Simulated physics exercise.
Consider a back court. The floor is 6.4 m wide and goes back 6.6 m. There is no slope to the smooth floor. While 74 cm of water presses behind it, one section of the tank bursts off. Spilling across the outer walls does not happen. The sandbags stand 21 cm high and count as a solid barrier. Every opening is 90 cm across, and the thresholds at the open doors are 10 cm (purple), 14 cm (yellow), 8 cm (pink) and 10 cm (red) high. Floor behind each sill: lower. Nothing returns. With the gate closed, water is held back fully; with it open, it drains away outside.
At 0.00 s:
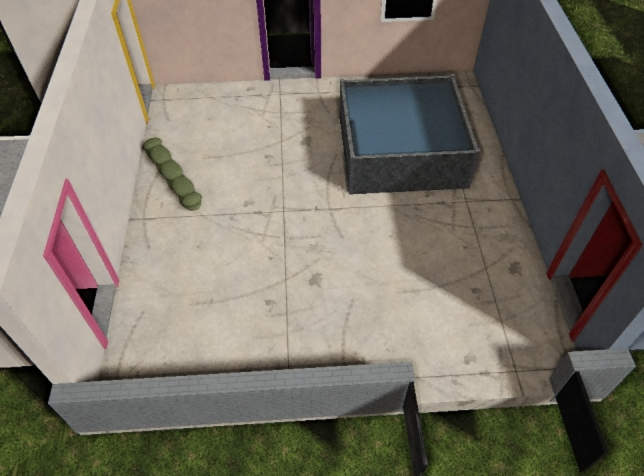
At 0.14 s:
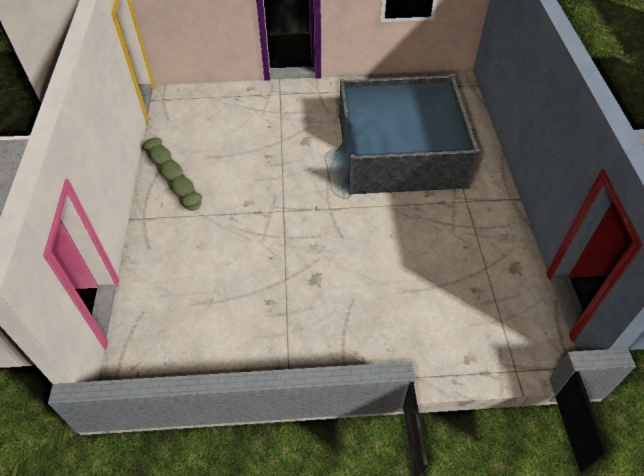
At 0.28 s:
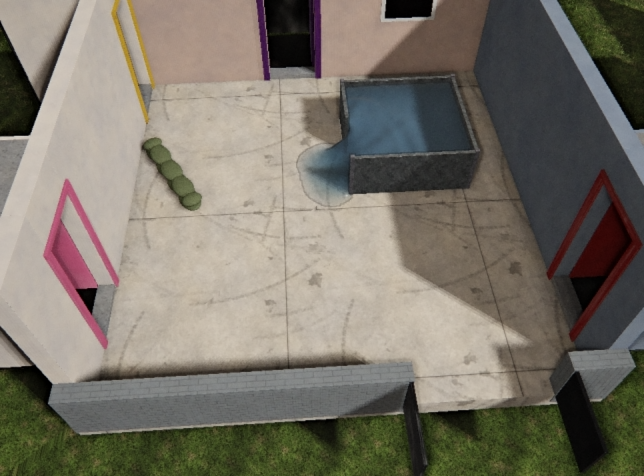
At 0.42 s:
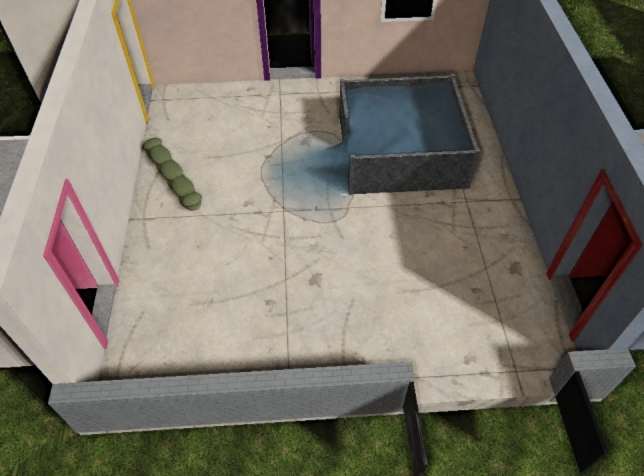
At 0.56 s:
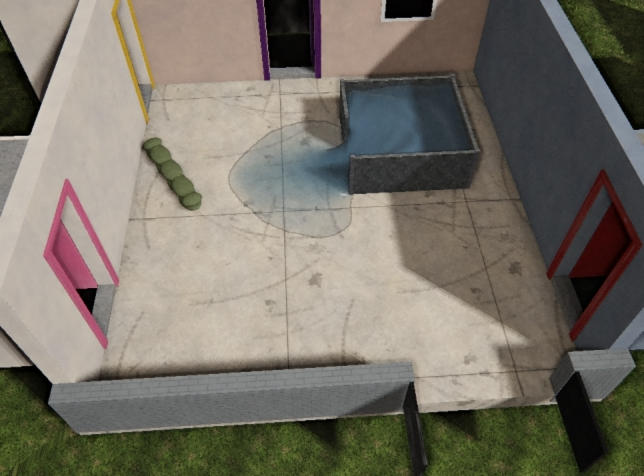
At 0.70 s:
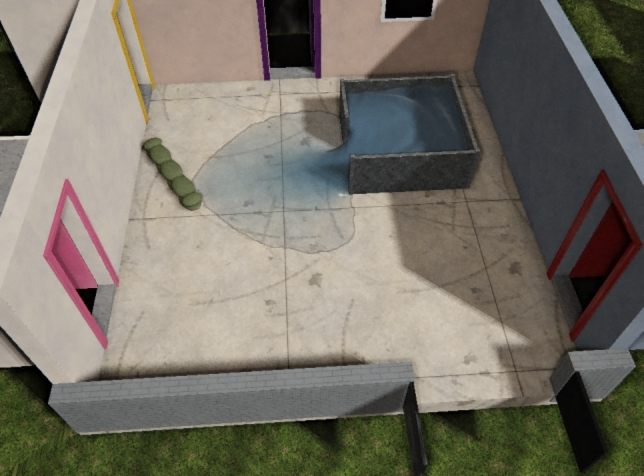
Water pouring from the left side of a raised stone tank and spreading across a walled courtyard floor to a row of green sandbags.
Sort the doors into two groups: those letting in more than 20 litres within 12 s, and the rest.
The purple door goes with the rest; the yellow door goes in the first group; the pink door goes in the first group; the red door goes with the rest.
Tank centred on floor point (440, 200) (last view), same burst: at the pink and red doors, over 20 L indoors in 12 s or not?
Measured against the limit, the pink door goes beyond it and the red door stays within it.
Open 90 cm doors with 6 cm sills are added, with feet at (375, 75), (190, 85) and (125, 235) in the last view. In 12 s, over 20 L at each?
In turn: Short of it, beyond it, beyond it.
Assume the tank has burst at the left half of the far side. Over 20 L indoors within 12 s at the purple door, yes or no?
Well, at purple it would be too much.
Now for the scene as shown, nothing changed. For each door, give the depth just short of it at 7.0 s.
Depths: Purple door 5 cm, yellow door 12 cm, pink door 10 cm, red door 8 cm.
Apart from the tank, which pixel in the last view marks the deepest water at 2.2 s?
Roughly at pixel (154, 88).
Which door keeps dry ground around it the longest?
I'd say the red one.
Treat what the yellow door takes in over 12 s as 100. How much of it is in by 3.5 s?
Some 55 in a hundred.
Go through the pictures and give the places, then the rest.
In the first frame, the tank at (405, 118) is whole and still, 74 cm deep.
In the second frame, the front is at (335, 152), 0.6 m from the gap at (350, 159); 0.3 m2 of floor is under water; 74 cm left at the back of the tank.
In the third frame, water pours out at (350, 162) and has run 0.9 m, to (308, 153); typically 12 cm deep outside, 74 cm at the tank's back.
In the fourth frame, the front is at (267, 167), 1.4 m from the gap at (350, 163); 2.1 m2 of floor is under water; 74 cm left at the back of the tank.
In the fifth frame, water pours out at (350, 163) and has run 2.0 m, to (235, 186); typically 6 cm deep outside, 68 cm at the tank's back.
In the sixth frame, water pours out at (350, 162) and has run 2.6 m, to (196, 186); typically 4 cm deep outside, 63 cm at the tank's back.
After 1.4 s water covers 30 % of the floor and is deepest (38 cm) near (338, 178); purple door not reached, yellow door not reached, pink door not reached, red door not reached.
After 2.2 s water covers 45 % of the floor and is deepest (44 cm) near (154, 88); purple door 2 cm at the sill, 0 L in, yellow door 20 cm at the sill, 3 L in, pink door 17 cm at the sill, 6 L in, red door not reached.
After 3.5 s water covers 45 % of the floor and is deepest (29 cm) near (154, 88); purple door 7 cm at the sill, 0 L in, yellow door 24 cm at the sill, 56 L in, pink door 14 cm at the sill, 41 L in, red door not reached.
After 7.0 s water covers 95 % of the floor and is deepest (14 cm) near (95, 406); purple door 5 cm at the sill, 0 L in, yellow door 12 cm at the sill, 106 L in, pink door 10 cm at the sill, 90 L in, red door 8 cm at the sill, 0 L in.
After 12.0 s water covers 95 % of the floor and is deepest (10 cm) near (472, 164); purple door 5 cm at the sill, 0 L in, yellow door 6 cm at the sill, 106 L in, pink door 6 cm at the sill, 95 L in, red door 8 cm at the sill, 0 L in.
